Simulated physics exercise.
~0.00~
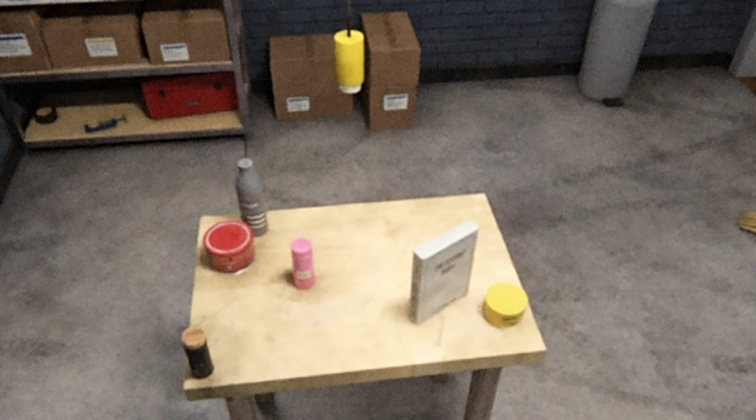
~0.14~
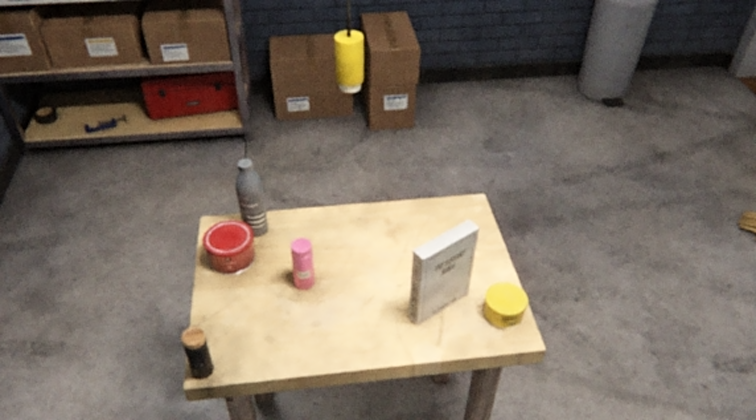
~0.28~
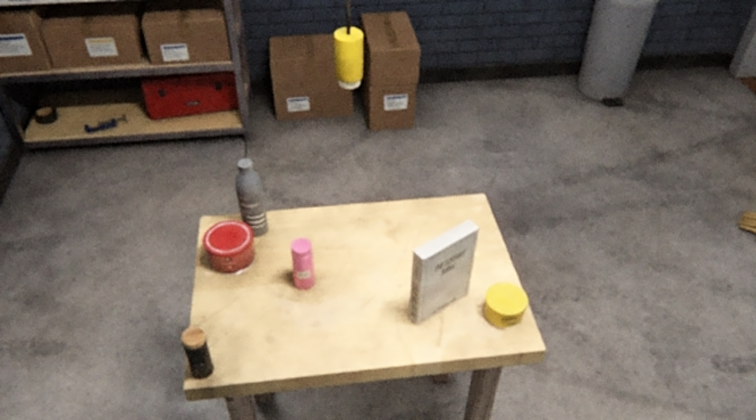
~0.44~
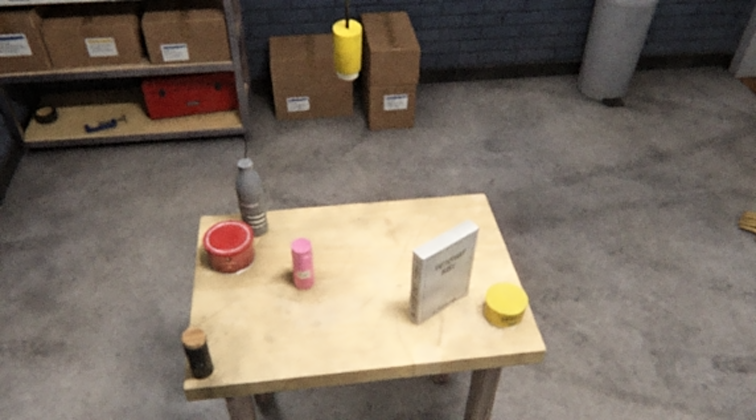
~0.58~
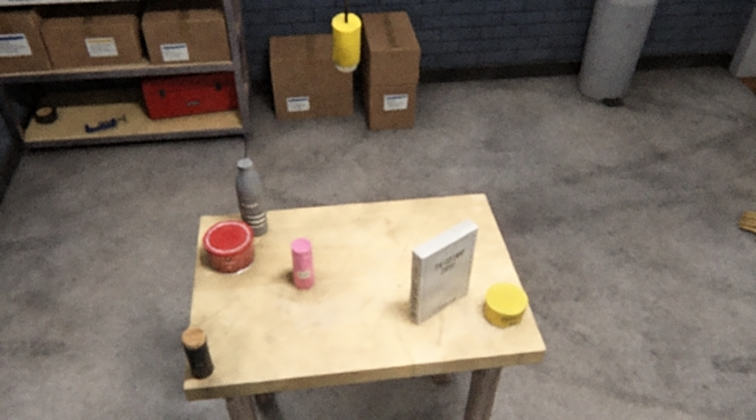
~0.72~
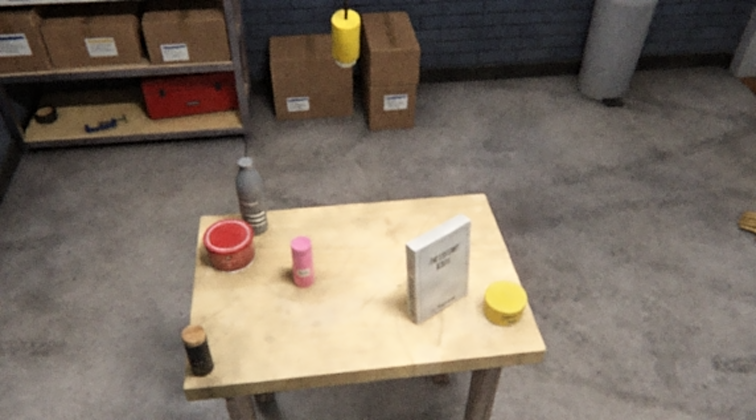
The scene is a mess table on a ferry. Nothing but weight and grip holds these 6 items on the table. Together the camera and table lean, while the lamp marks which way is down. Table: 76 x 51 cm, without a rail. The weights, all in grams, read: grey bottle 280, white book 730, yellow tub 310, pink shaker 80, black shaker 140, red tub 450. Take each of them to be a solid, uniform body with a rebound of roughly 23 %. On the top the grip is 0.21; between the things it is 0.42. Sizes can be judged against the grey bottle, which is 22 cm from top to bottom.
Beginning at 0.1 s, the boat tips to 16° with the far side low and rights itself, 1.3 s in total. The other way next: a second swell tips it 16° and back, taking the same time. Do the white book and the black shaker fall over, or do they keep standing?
White book: Falls over; black shaker: Keeps standing.
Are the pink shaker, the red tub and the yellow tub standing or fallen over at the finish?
Final state - pink shaker: Remains on its base; red tub: Remains on its base; yellow tub: Remains on its base.
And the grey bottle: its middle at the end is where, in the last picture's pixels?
Look near (280, 364) and you'll find it.
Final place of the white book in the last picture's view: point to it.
It ends near (387, 252).
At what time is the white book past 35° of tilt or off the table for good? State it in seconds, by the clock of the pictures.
Around 0.9 seconds.
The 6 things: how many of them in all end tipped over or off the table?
Altogether, 2.
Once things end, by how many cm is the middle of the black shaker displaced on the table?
I'd say about 0 cm between start and finish.
By 1.02 s, floor tilted 10°, far side down; white book on its side near (400, 262); black shaker 6 cm from its spot near (200, 331); grey bottle 6 cm from its spot.
By 1.22 s, floor tilted 3°, far side down; grey bottle now off the table; white book on its side near (386, 236); black shaker 8 cm from its spot near (201, 322).
By 1.62 s, floor tilted 4°, near side down; white book on its side near (382, 229); black shaker 8 cm from its spot near (201, 322); pink shaker 8 cm from its spot.
By 2.22 s, floor tilted 13°, near side down; white book on its side near (384, 239); black shaker 5 cm from its spot near (200, 335); red tub 5 cm from its spot.
When it is over (3.2 s), off the table and tipped over, grey bottle; lying over on the table, white book; the other 4 within 5 cm of the start. End places, in pixels of the last picture, white book near (387, 252), black shaker near (198, 353).
